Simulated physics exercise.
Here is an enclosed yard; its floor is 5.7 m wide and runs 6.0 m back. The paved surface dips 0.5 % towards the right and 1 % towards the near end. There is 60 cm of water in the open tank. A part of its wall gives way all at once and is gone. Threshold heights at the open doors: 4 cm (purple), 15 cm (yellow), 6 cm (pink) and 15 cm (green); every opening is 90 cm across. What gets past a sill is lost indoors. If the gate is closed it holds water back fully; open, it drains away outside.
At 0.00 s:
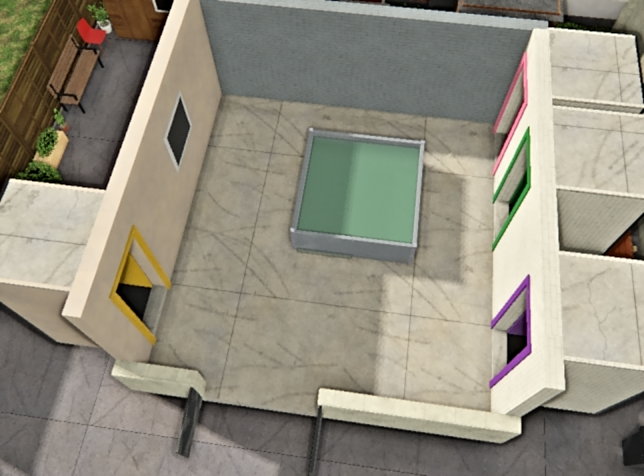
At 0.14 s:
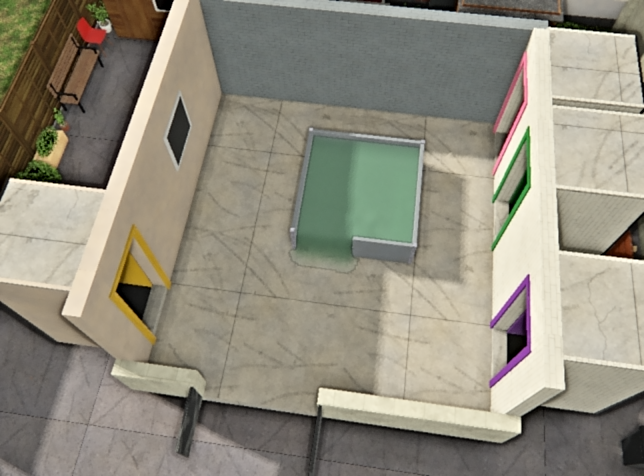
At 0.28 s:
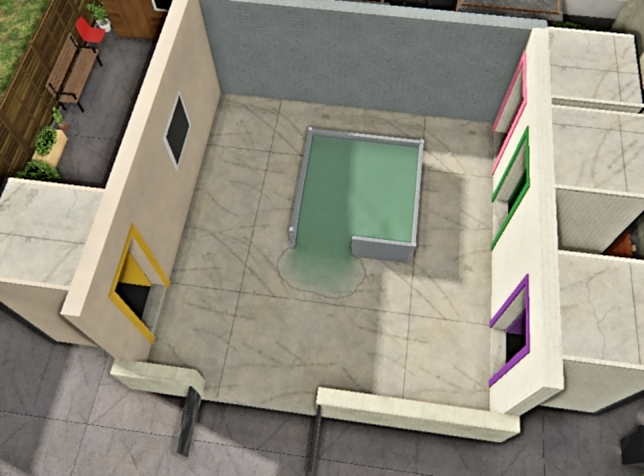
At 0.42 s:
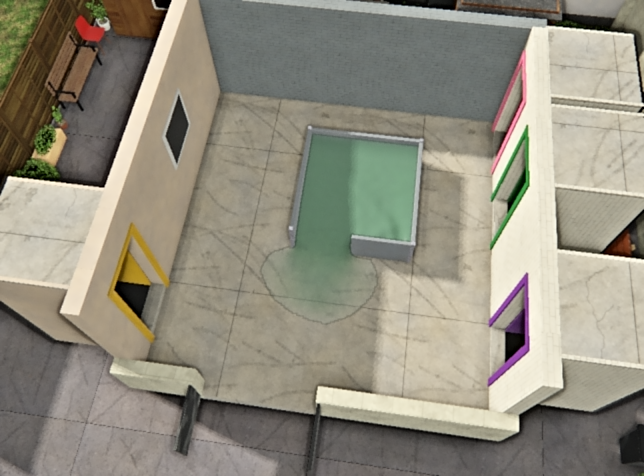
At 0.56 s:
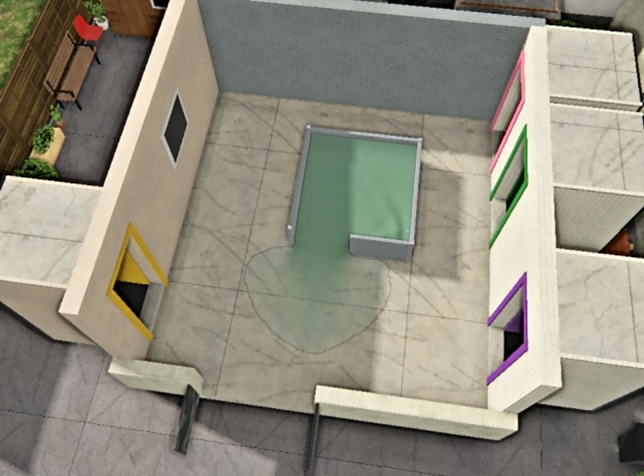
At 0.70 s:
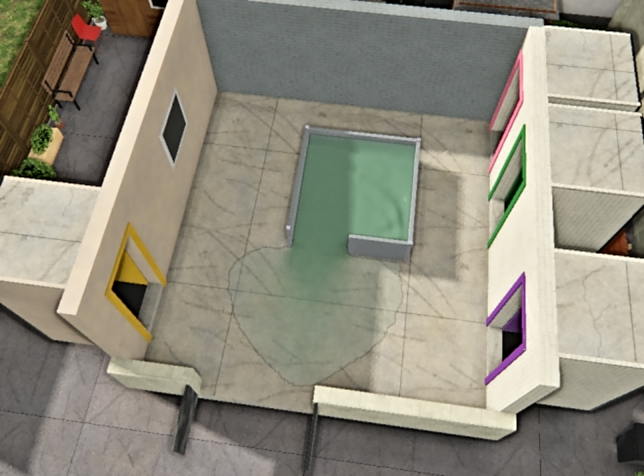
Walled yard with a square tank of green water, part of its near wall vanishing and water spreading across the paved floor.
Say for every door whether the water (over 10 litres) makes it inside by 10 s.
Door by door: At the purple door it passes the limit; at the yellow door it stays under the limit; at the pink door it does not reach the limit; at the green door it stays under the limit.
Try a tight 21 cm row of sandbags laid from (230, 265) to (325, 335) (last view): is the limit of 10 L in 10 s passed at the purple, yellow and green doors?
Then: Purple over, yellow not over, green below.
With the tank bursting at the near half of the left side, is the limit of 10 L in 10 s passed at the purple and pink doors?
Then: Purple over, pink past it.
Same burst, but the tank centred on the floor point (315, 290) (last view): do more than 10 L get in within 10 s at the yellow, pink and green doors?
Against that limit: Yellow under, pink not over, green not over.
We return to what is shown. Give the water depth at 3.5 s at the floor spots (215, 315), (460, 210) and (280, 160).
In that order: 3, 0 and 0 cm.
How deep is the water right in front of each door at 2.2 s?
In cm: Purple 0, yellow 11, pink 0, green 0.
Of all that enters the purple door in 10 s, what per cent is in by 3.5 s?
About 15 per cent.
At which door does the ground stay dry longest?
The pink one.
After 1.4 s water covers 30 % of the floor and is deepest (37 cm) near (314, 253); purple door not reached, yellow door not reached, pink door not reached, green door not reached.
After 2.2 s water covers 35 % of the floor and is deepest (34 cm) near (152, 372); purple door not reached, yellow door 11 cm at the sill, 0 L in, pink door not reached, green door not reached.
After 3.5 s water covers 40 % of the floor and is deepest (22 cm) near (468, 417); purple door 10 cm at the sill, 11 L in, yellow door 11 cm at the sill, 1 L in, pink door not reached, green door not reached.
After 6.0 s water covers 75 % of the floor and is deepest (13 cm) near (468, 417); purple door 8 cm at the sill, 50 L in, yellow door 7 cm at the sill, 1 L in, pink door 2 cm at the sill, 0 L in, green door 3 cm at the sill, 0 L in.
After 10.0 s water covers 95 % of the floor and is deepest (8 cm) near (468, 417); purple door 6 cm at the sill, 74 L in, yellow door 4 cm at the sill, 1 L in, pink door 6 cm at the sill, 0 L in, green door 3 cm at the sill, 0 L in.
